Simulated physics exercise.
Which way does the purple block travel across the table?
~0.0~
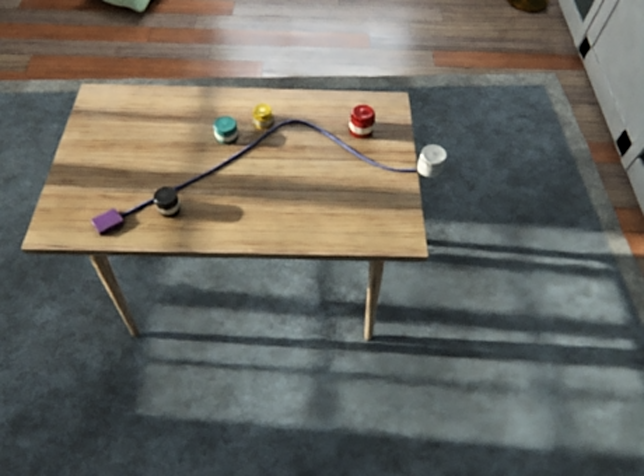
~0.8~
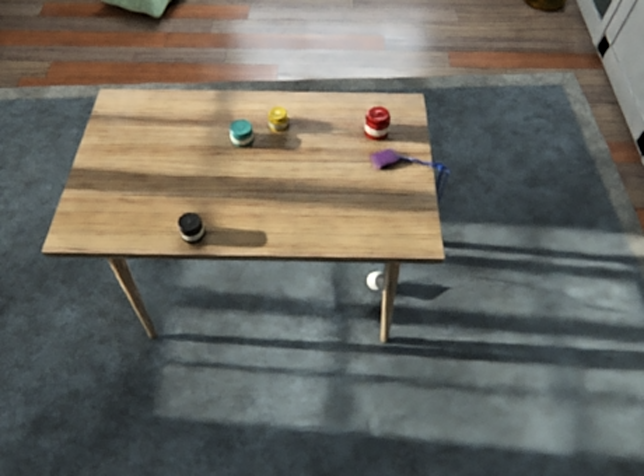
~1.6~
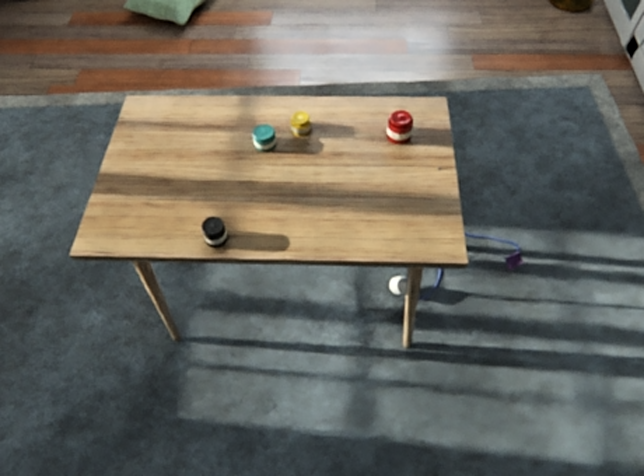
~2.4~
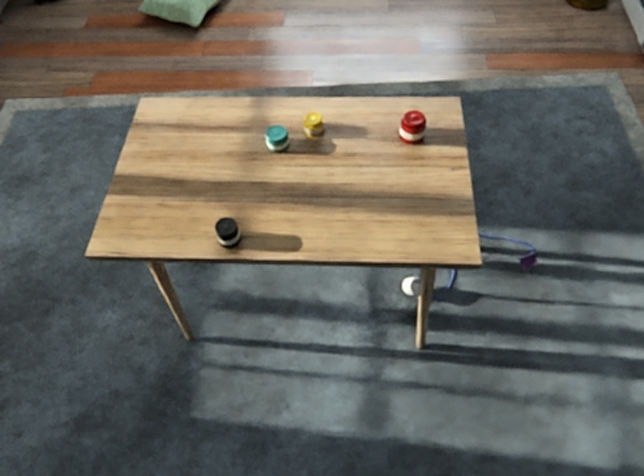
The purple block travels to the right, toward the table's right edge.
A white object drops off the table, and its cable drags the purple block onto the floor.
